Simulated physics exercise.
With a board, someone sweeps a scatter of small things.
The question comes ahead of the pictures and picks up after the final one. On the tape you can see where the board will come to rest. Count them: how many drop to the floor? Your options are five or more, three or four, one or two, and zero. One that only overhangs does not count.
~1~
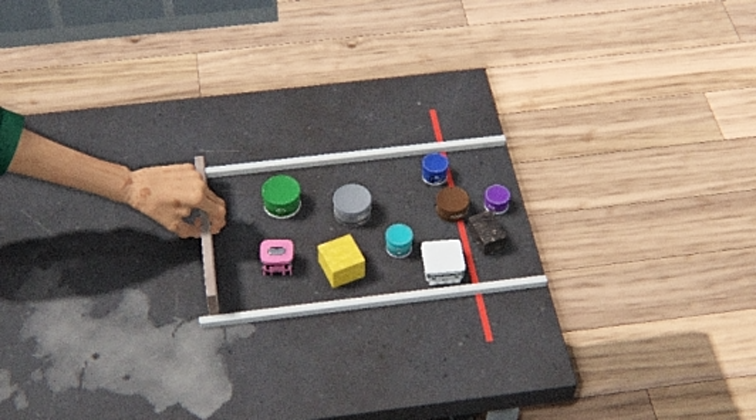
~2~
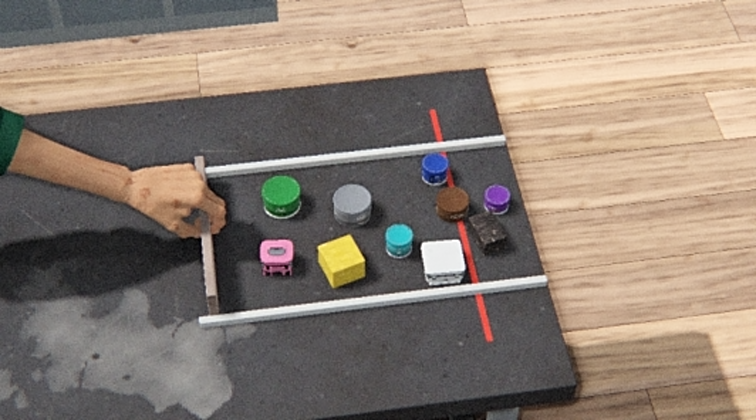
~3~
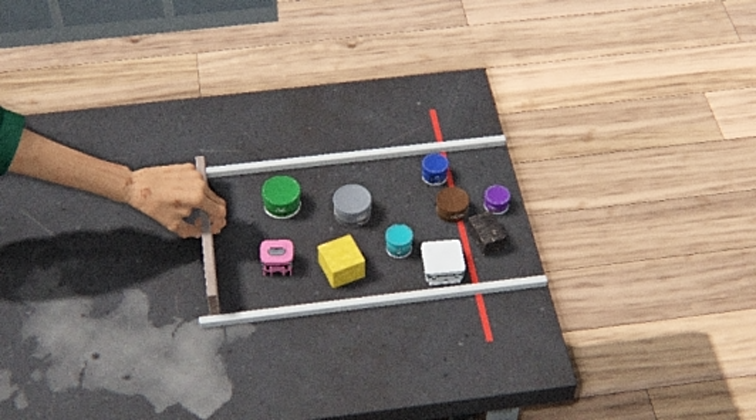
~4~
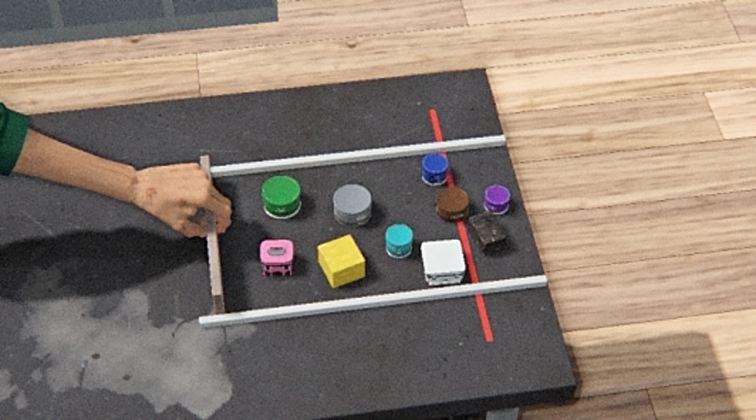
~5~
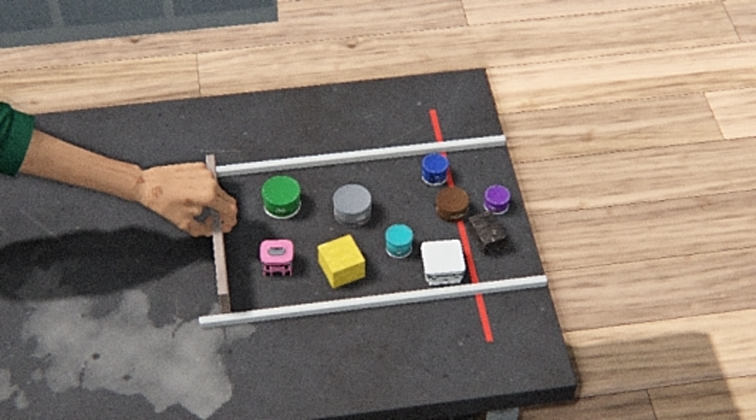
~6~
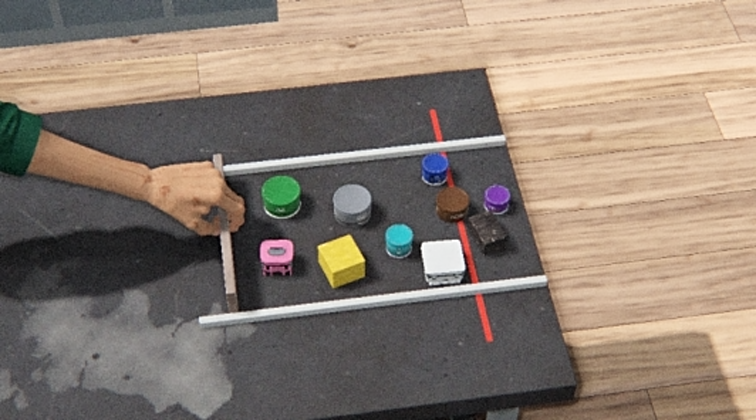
My pick is one or two.
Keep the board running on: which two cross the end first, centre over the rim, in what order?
With the earliest first, you get the purple tin and after it the black block.
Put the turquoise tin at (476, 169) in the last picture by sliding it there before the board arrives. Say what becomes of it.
In that case the turquoise tin stays put.
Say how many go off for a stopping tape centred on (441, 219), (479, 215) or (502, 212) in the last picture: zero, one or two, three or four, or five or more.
For each place: Not one; either three or four; five or over.
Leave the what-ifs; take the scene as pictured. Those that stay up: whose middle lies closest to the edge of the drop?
It's the black block that ends nearest.
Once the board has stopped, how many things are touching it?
That would be 4 of them.
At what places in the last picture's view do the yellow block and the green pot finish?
I'd say approximately (492, 264) and then (469, 175).
Early on, none off yet; purple tin at rest near (497, 200); black block at rest near (487, 233); brown tub at rest near (453, 205).
Finally, the number that fall off is one or two; lost, purple tin.
